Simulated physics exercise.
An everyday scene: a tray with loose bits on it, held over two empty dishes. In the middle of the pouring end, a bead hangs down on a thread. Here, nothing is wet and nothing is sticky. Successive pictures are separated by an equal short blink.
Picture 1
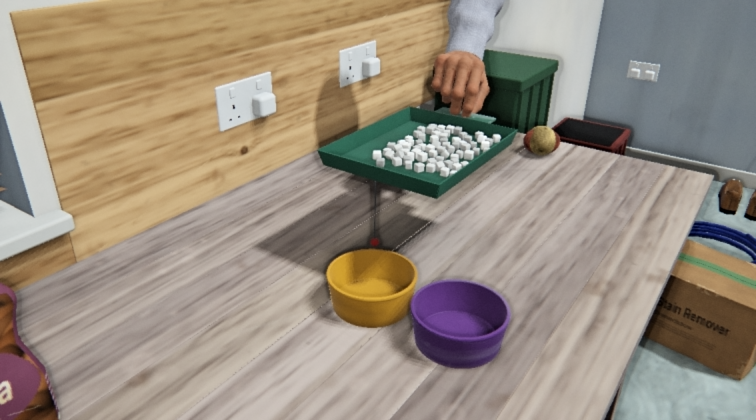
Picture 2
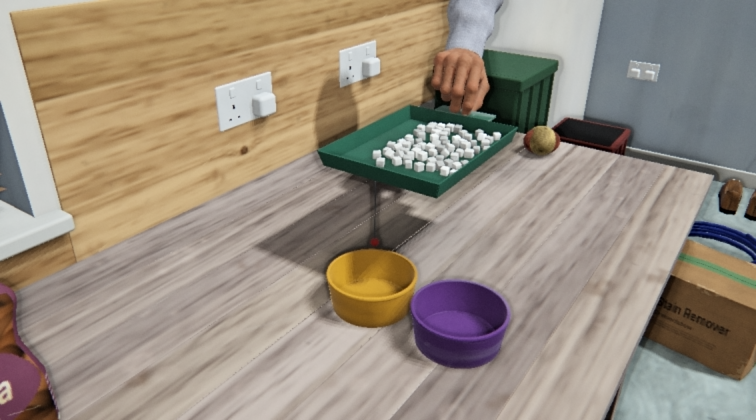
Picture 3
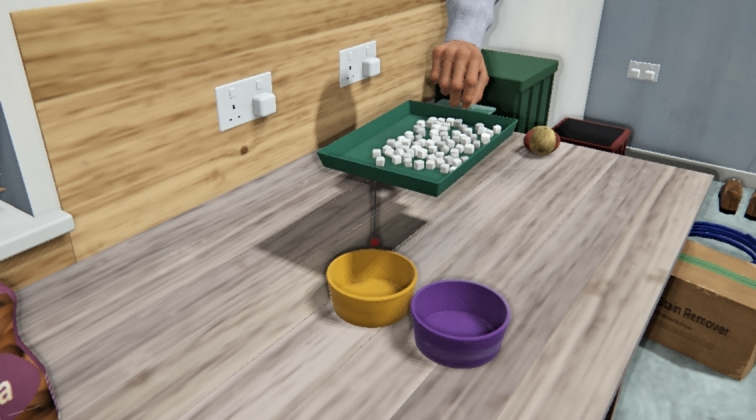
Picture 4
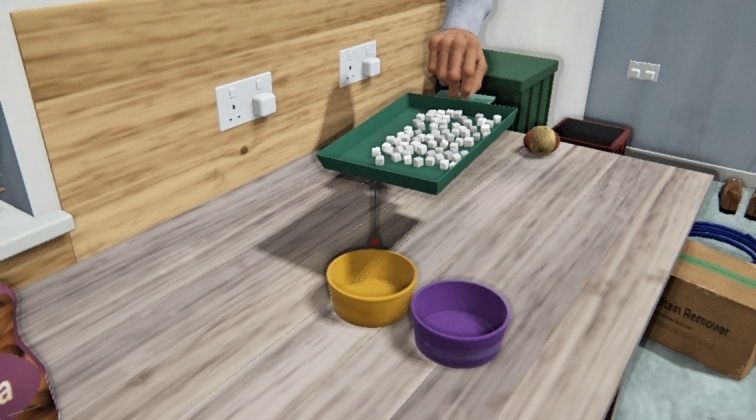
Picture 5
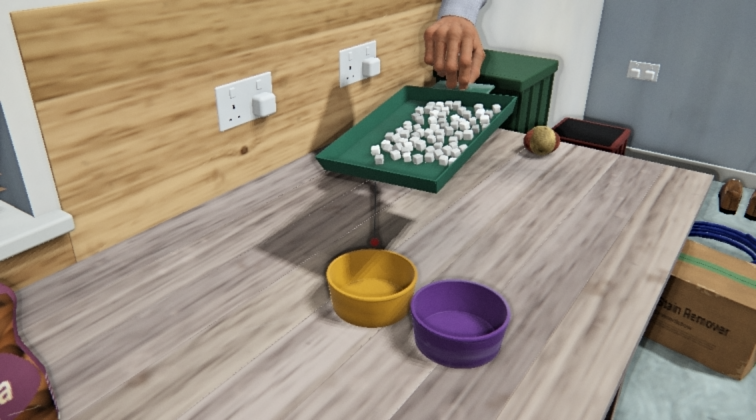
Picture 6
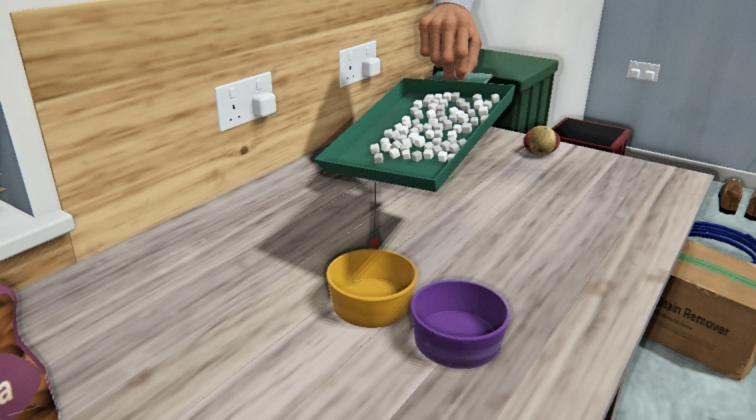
A hand raises the far end of a green tray of white cubes above two bowls.
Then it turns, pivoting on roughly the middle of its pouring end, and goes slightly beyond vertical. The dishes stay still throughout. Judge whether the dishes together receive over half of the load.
They receive under half of it.
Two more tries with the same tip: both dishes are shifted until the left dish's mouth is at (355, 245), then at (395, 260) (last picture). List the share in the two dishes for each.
Some 40 percent in the first case, 0 percent in the second.
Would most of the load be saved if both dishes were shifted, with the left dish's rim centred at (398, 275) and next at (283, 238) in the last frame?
In the first position shy of half, in the second past half.
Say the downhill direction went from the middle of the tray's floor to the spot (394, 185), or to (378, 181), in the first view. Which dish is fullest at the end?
The left-side dish, then the left-side dish.
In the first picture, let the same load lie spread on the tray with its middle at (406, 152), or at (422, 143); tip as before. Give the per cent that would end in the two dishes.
Shares in turn: 10 % and 10 %.
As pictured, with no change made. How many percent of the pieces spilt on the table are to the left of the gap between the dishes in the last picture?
Left share: Some 100 per cent.
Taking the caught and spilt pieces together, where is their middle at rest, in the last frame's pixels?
It settles centred around (305, 283).
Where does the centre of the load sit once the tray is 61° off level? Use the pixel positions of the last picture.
In the last view, the load is centred near (361, 148).
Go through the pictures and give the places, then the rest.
The first picture shows corners of the pouring end at (323, 149) and (437, 182), level; middle of the load at (430, 149), sugar cubes; left dish at (346, 306); right dish at (436, 346); bead on its thread at (375, 242).
The second picture shows corners of the pouring end at (323, 150) and (437, 181), level; middle of the load at (430, 148).
The third picture shows corners of the pouring end at (323, 151) and (437, 180), tipped barely, lowest at the left corner; middle of the load at (430, 144).
The fourth picture shows corners of the pouring end at (322, 153) and (435, 179), tipped a little, lowest at the left corner; middle of the load at (430, 139).
The fifth picture shows corners of the pouring end at (321, 155) and (434, 178), tipped a little, lowest at the left corner; middle of the load at (429, 134).
The sixth picture shows corners of the pouring end at (320, 157) and (433, 177), tipped clearly, lowest at the left corner; middle of the load at (427, 128); left dish at (346, 306); right dish at (436, 346).
Soon after the last picture, tray tipped steeply; nearly all on the tray; a stray few in the air.
A little later, tray tipped past a quarter turn; nearly all on the tray; a small part outside both.
Later still, tray tipped past a quarter turn; a small part in the left dish; most outside both.
At rest, tray tipped past a quarter turn; none in the right dish; a small part in the left dish; most outside both.
